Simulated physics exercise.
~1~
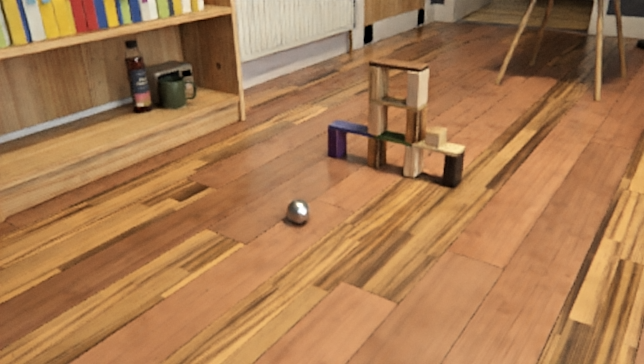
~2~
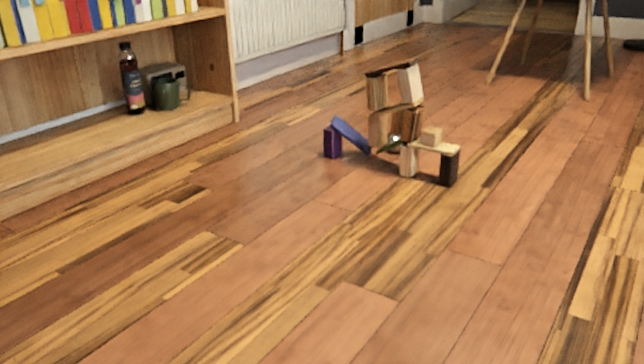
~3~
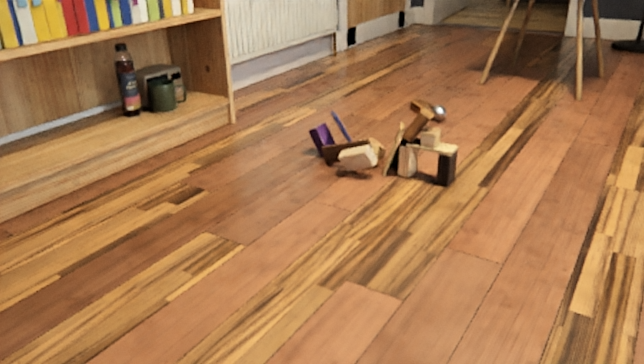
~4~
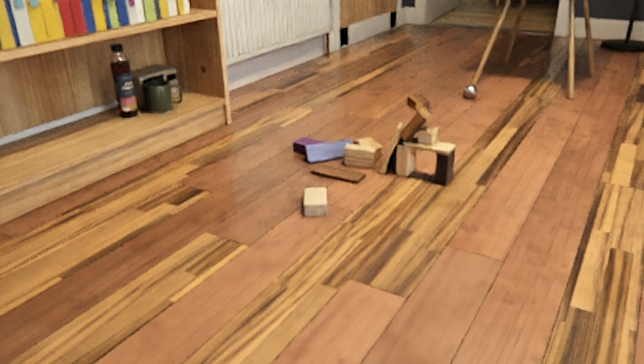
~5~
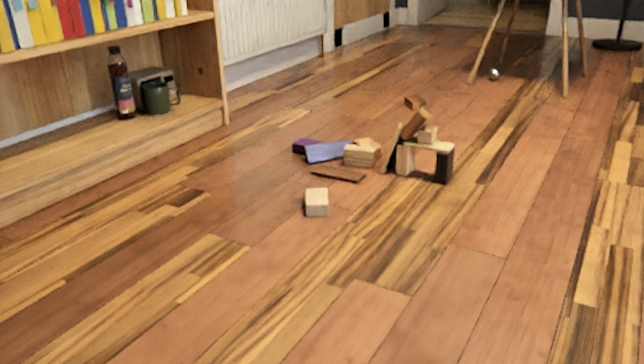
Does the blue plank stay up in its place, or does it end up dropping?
The blue plank drops. It tips over as the tower comes apart and ends up low among the fallen blocks on the left.
